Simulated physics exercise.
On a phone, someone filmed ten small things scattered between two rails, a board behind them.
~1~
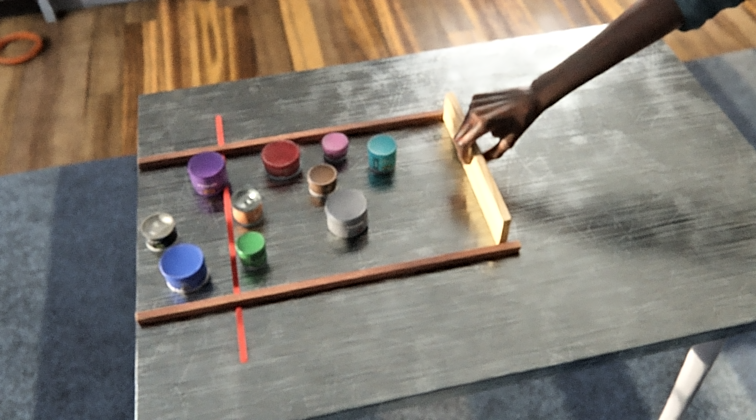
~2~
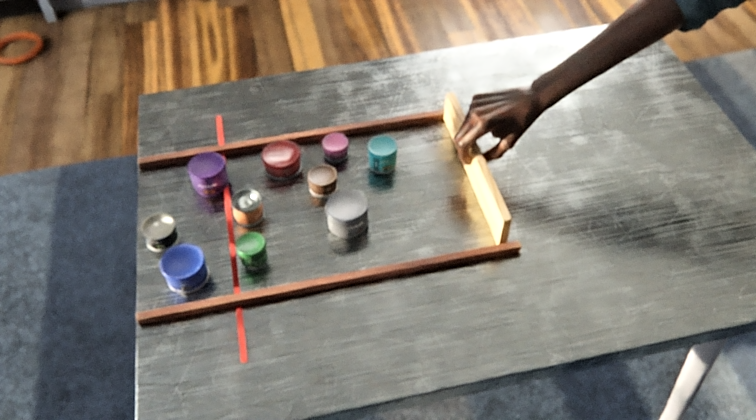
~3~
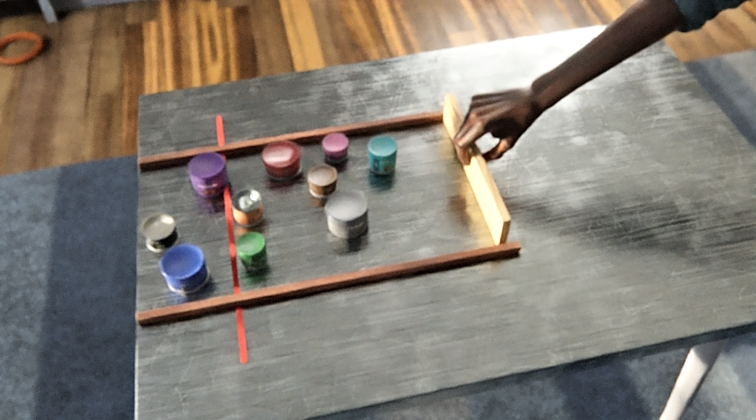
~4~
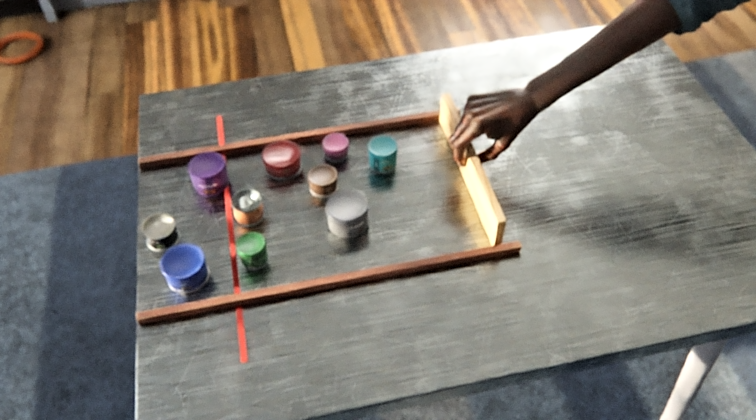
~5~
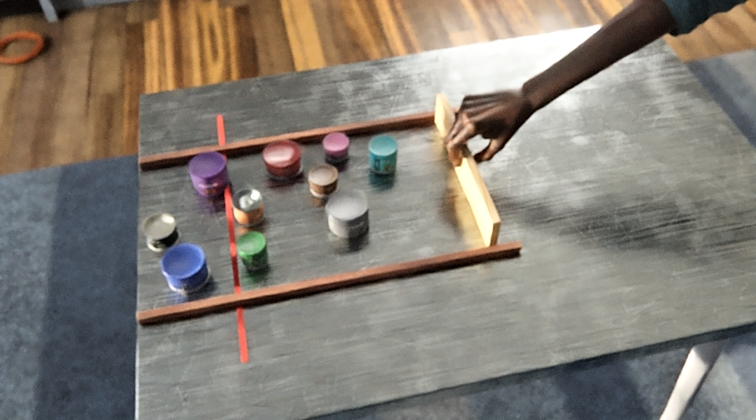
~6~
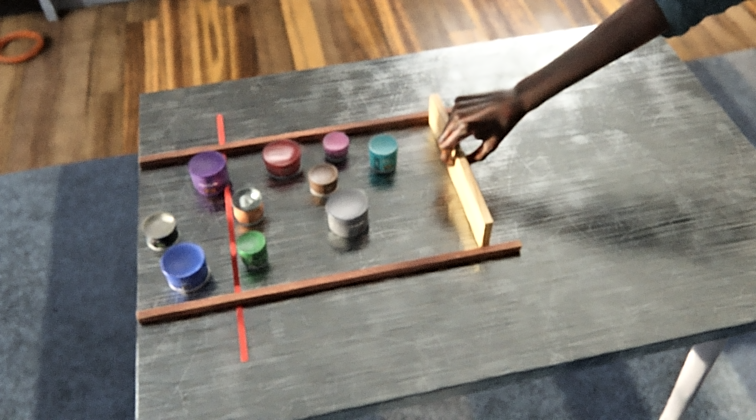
A hand slides a wooden board slightly left between two rails, toward ten still containers.
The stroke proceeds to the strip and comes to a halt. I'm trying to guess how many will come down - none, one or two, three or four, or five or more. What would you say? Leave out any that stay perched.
Well, what drops off the end works out to none of them.
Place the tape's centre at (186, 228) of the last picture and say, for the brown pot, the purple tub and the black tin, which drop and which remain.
Brown pot stays put, purple tub goes off, black tin goes off.
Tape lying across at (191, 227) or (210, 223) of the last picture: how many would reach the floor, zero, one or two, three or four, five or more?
Lab note - count per position: 1 or 2; one or two.
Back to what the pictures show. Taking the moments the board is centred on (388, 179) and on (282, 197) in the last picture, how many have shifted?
The number moved is 1 and then 8.
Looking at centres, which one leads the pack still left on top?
It's the purple tub that is foremost.
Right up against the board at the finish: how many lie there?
It ends up touching 5.
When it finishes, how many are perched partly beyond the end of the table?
As for overhanging, the count is 1.
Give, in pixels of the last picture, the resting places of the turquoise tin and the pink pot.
Turquoise tin: (210, 182); pink pot: (211, 163).
Soon after, none off yet; black tin at rest near (161, 231); blue tin at rest near (186, 267); purple tub at rest near (210, 173).
In the end, the number that fall off is zero.
